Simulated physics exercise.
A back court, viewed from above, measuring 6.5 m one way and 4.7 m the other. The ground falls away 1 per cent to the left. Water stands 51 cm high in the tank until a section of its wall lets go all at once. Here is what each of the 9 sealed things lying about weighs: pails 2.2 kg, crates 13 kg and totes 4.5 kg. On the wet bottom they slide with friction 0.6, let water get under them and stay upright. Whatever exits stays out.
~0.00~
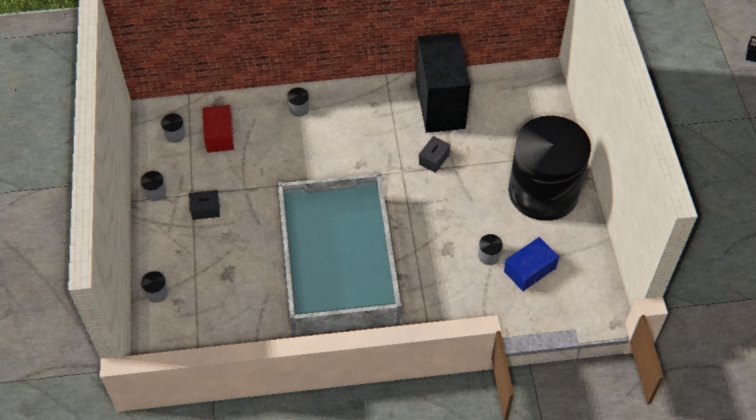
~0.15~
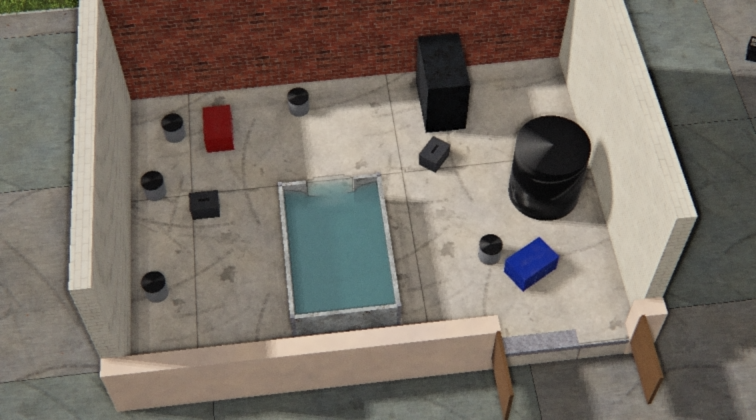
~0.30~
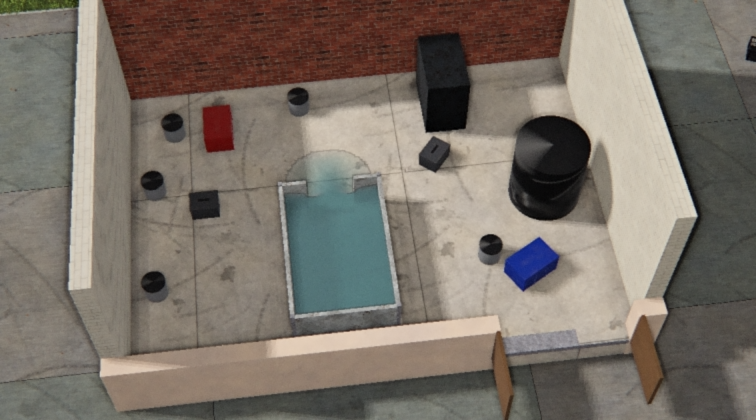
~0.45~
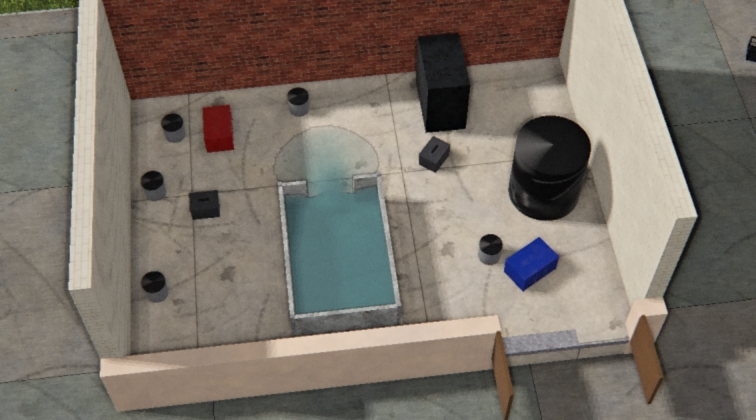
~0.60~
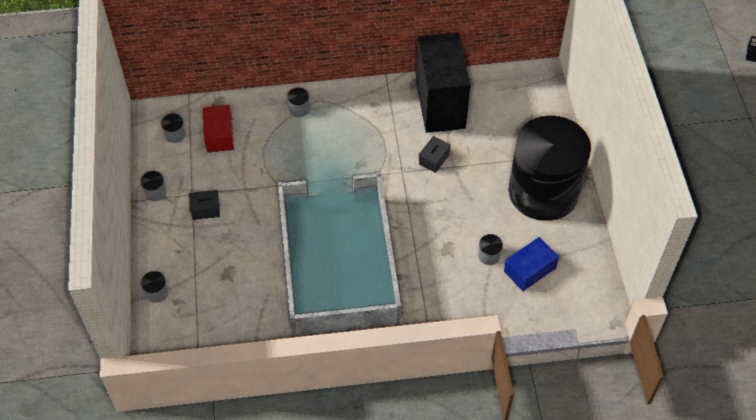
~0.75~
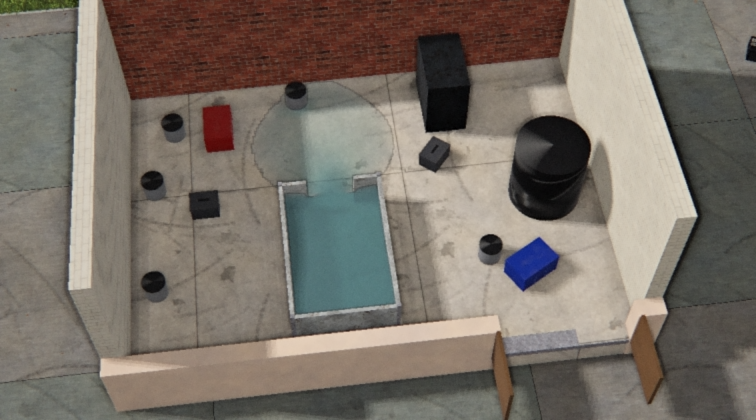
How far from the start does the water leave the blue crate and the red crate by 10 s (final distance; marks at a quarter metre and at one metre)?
Result - blue crate: Almost no movement; red crate: Large displacement.
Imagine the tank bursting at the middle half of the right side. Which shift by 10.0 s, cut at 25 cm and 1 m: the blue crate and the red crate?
Blue crate: Displaced far; red crate: Essentially stationary.
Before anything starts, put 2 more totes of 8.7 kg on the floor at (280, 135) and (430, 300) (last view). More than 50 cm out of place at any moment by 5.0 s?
Taking them in order, they come out greater and smaller.
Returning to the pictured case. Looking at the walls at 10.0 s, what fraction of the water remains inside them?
Close to 100 in a hundred parts remain.
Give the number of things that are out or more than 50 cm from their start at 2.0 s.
At that moment it comes to 1.
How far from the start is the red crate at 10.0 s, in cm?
Around 300 cm from the start.
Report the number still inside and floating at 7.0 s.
The number is 4.
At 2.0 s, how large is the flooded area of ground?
Roughly 10.5 m2 of it is wet.
After 2.0 s the blue crate is near (533, 258), 0.0 m from its start, aground; the red crate is near (210, 122), 0.1 m from its start, aground; 0 of 9 are out; 1 afloat.
After 4.5 s the blue crate is near (533, 258), 0.0 m from its start, aground; the red crate is near (156, 200), 1.5 m from its start, afloat; 0 of 9 are out; 3 afloat.
After 7.0 s the blue crate is near (533, 258), 0.0 m from its start, aground; the red crate is near (184, 297), 2.9 m from its start, aground; 0 of 9 are out; 4 afloat.
After 10.0 s the blue crate is near (533, 258), 0.0 m from its start, aground; the red crate is near (233, 310), 3.1 m from its start, afloat; 0 of 9 are out; 6 afloat.
